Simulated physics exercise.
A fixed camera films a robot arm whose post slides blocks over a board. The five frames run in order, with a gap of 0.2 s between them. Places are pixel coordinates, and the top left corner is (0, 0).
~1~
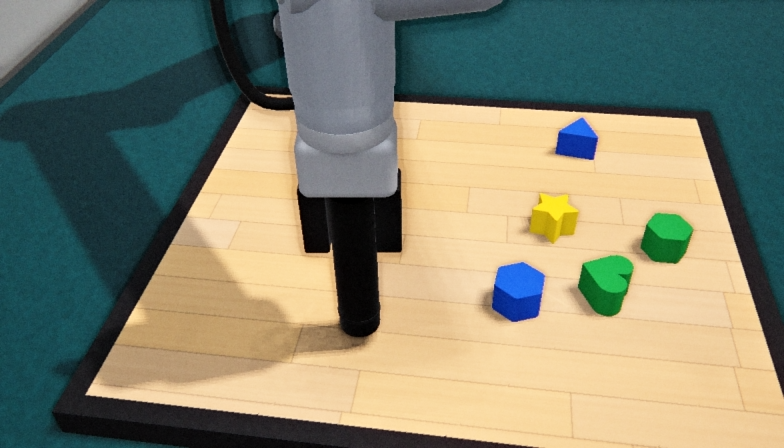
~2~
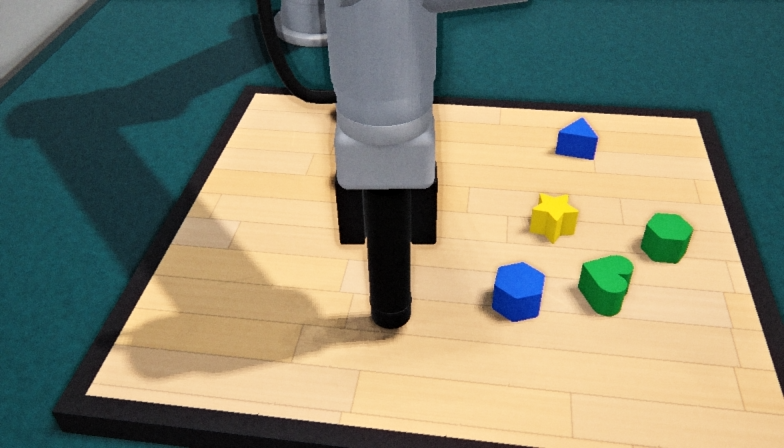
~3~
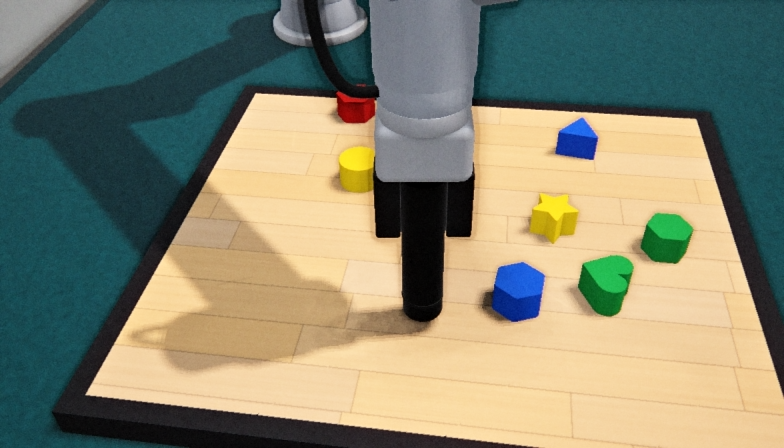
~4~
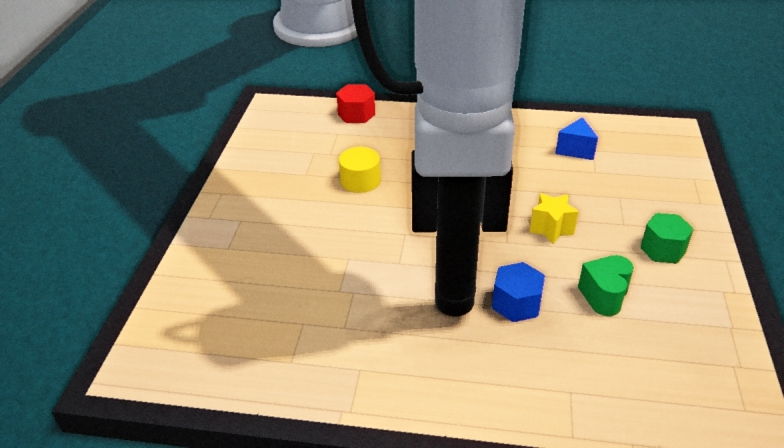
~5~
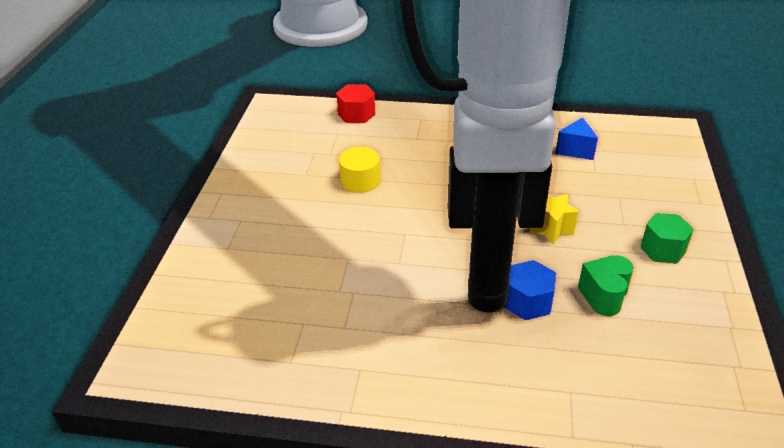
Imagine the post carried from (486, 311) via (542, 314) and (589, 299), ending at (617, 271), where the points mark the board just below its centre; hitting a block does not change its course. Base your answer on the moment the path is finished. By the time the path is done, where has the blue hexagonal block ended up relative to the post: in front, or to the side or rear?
It sits in front of the post.
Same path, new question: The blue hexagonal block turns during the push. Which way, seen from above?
From above, it turns counterclockwise.
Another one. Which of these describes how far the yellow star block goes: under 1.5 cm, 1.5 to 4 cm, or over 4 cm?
It moves less than 1.5 cm.
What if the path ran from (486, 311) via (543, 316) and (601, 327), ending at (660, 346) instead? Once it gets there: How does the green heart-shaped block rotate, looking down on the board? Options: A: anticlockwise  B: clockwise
B - clockwise.
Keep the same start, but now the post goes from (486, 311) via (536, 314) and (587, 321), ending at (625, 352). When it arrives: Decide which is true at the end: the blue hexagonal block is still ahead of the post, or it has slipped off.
Slid away.
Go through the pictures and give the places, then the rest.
The first frame shows tip of the post (360, 324), middles of tops, blue hexagonal block (520, 279), yellow star block (555, 205), green heart-shaped block (610, 271), green hexagonal block (670, 226).
The second frame shows post (391, 315), nothing pushed.
The third frame shows post (422, 309), nothing pushed.
The fourth frame shows post (454, 303), nothing pushed.
The fifth frame shows post (487, 299), blue hexagonal block (532, 277), yellow star block (555, 205), green heart-shaped block (610, 271), green hexagonal block (670, 226).
The first path, step by step. One third of the way, post (545, 303); blue hexagonal block (574, 268), turned 45° anticlockwise; green heart-shaped block (621, 267), turned 15° clockwise.
Two thirds of the way, post (592, 287); blue hexagonal block (604, 248), turned 85° anticlockwise; green heart-shaped block (658, 251), turned 65° clockwise.
At the end, post (619, 259); blue hexagonal block (615, 219), turned 110° anticlockwise; yellow star block unmoved; green heart-shaped block (671, 247), turned 80° clockwise; green hexagonal block (681, 220), turned 25° anticlockwise.
